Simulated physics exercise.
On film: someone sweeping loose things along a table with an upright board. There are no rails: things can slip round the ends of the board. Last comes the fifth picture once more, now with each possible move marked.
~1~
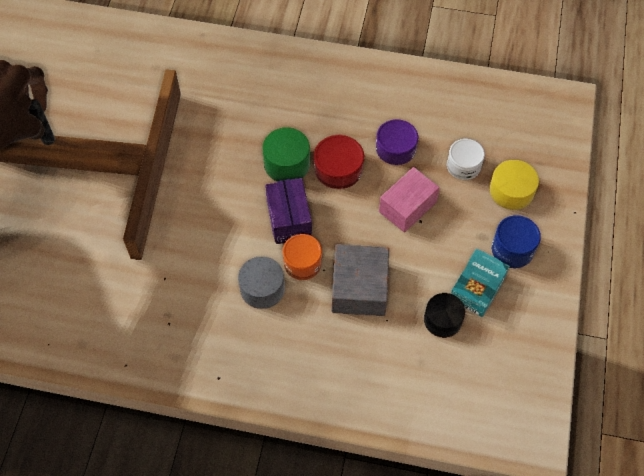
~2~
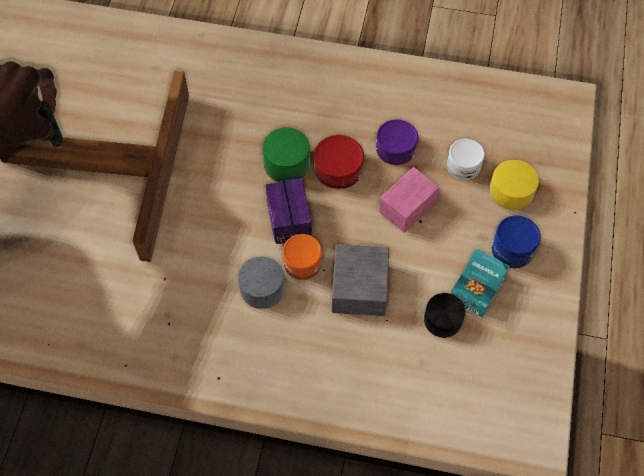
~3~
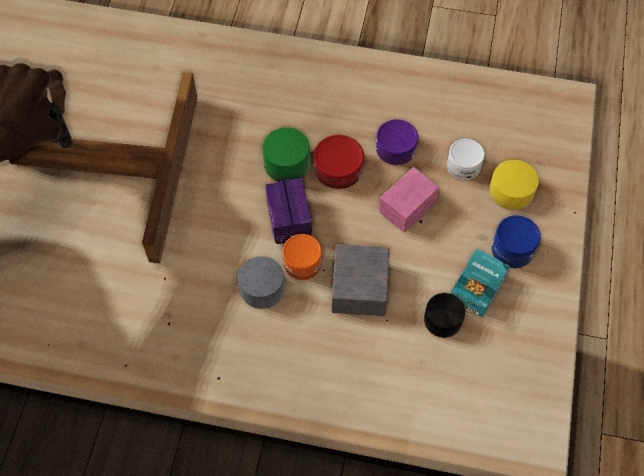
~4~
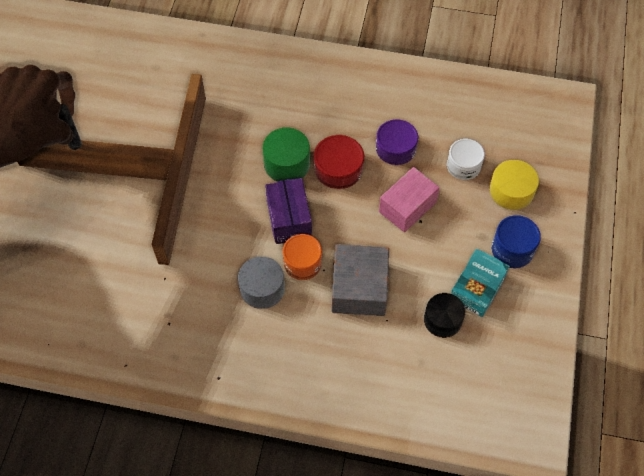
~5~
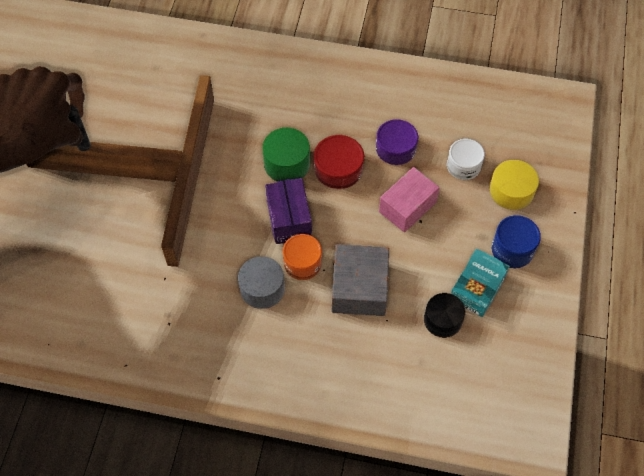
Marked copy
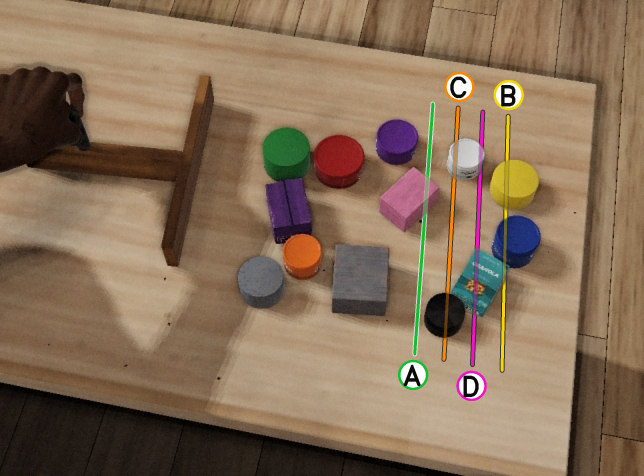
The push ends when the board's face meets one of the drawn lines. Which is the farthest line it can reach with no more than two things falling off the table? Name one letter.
Line B.
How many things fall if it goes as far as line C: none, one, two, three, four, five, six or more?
The count is none.
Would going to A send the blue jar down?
No.
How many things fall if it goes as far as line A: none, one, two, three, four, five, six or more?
By then, none.
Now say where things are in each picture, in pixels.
In the first picture, turquoise packet (479, 283); orange jar (303, 257); red jar (339, 162).
In the second picture, board (159, 152); white jar (466, 160).
In the third picture, board (169, 153); purple tub (396, 143).
In the fourth picture, board (178, 155); blue jar (516, 243).
In the fifth picture, board (187, 156); purple box (288, 211); black tin (444, 315); green pot (287, 155).
On the marked copy, A at (425, 219); B at (505, 233); C at (452, 224); D at (478, 229).
Following B. Soon after the start, board (299, 176); grey pot (300, 303); purple tub (405, 141).
Later, board (415, 196); yellow tin (540, 185); blue jar (530, 245).
In the end, board (507, 212); blue jar over the edge; yellow tin over the edge; two fallen.
As for the rest, A is within the limit but short; C is within the limit but short; D is within the limit but short.
